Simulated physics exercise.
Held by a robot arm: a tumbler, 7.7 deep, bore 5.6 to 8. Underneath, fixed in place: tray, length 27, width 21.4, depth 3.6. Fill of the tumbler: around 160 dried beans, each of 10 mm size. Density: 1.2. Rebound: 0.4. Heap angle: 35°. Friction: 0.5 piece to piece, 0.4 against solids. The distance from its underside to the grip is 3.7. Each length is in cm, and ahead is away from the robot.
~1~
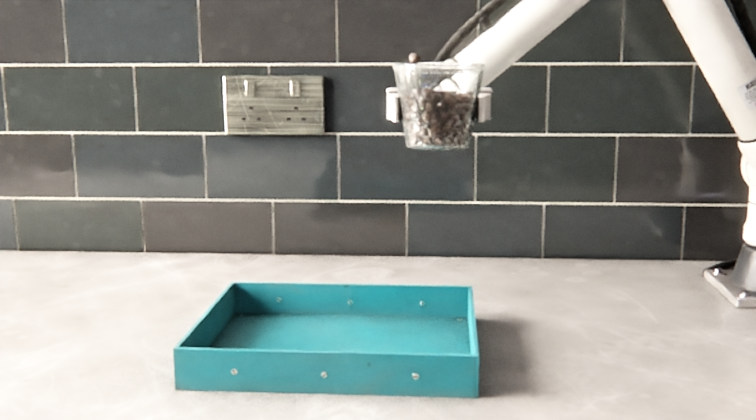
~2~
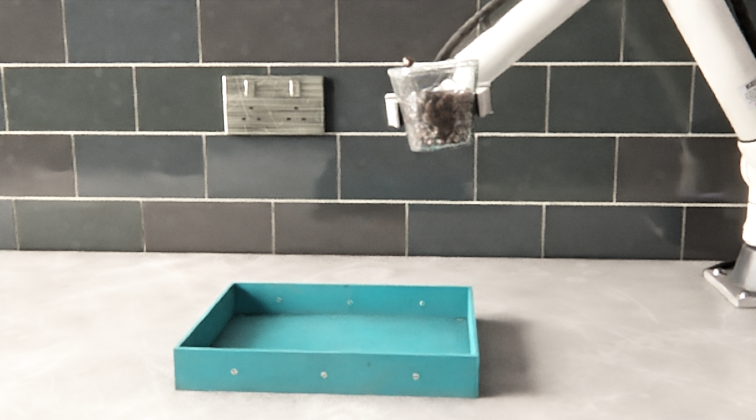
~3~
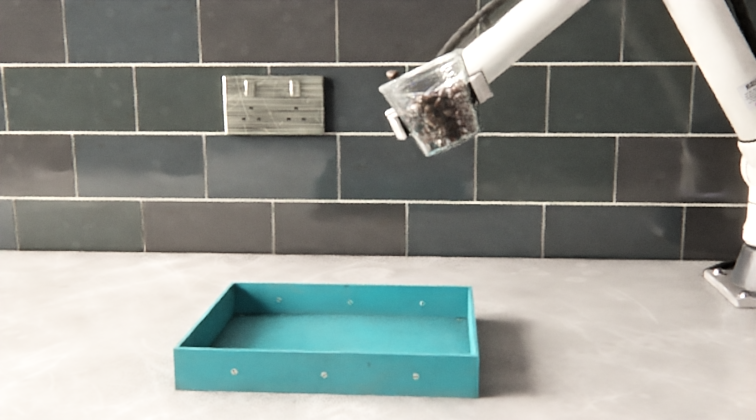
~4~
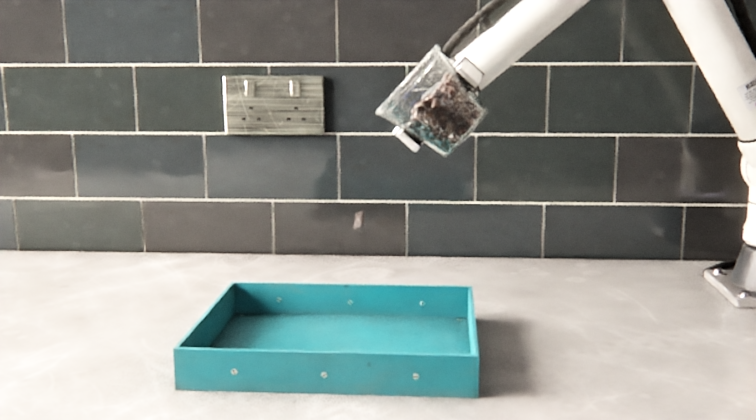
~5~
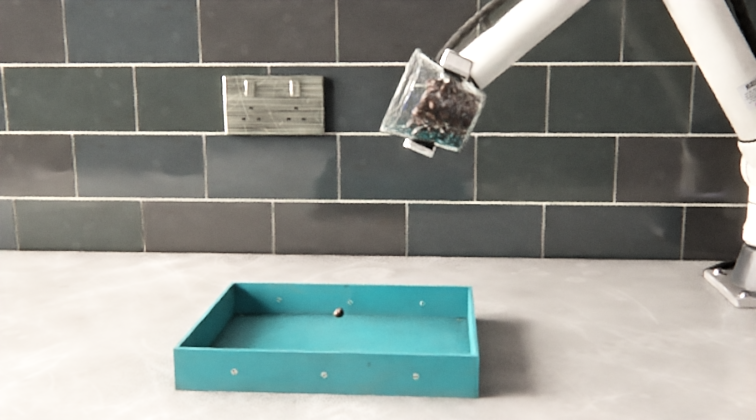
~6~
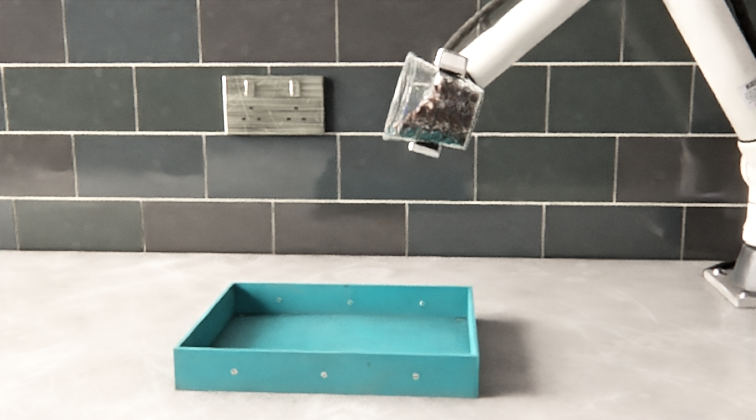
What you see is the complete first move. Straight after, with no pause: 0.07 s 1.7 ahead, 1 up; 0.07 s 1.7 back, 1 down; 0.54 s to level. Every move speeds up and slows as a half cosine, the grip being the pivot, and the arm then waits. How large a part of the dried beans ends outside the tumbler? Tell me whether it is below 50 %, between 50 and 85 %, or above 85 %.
That share comes out below 50 %.
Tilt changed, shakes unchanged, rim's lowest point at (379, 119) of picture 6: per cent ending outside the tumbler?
Some 10 per cent.
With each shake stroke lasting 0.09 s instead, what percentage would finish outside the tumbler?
Then about 25 per cent.
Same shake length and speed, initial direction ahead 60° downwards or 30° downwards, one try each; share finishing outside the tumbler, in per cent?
Roughly 5 per cent, then 15 per cent.
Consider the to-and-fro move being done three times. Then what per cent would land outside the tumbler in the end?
Near 70 per cent.
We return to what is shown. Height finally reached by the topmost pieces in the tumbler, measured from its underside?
I'd put it at close to 5.5 centimetres.
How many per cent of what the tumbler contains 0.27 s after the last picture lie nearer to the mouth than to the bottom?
Estimate: Around 75 %.
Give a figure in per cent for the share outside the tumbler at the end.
About 40 %.
Then, 0.27 s after the last picture, tilted 63° forward, highest piece 26 above the table; 102 in the tumbler, 19 in the tray, 39 in flight or on a rim.
Then, 0.54 s after the last picture, tilted 11° forward, highest piece 28 above the table; 98 in the tumbler, 61 in the tray, 1 in flight or on a rim.
Then, 0.88 s after the last picture, level, highest piece 26 above the table; 98 in the tumbler, 62 in the tray.
Then, 1.93 s after the last picture, level, highest piece 26 above the table; 98 in the tumbler, 62 in the tray.
Final count, 98 in the tumbler, 62 in the tray. That is 39 % outside the tumbler.
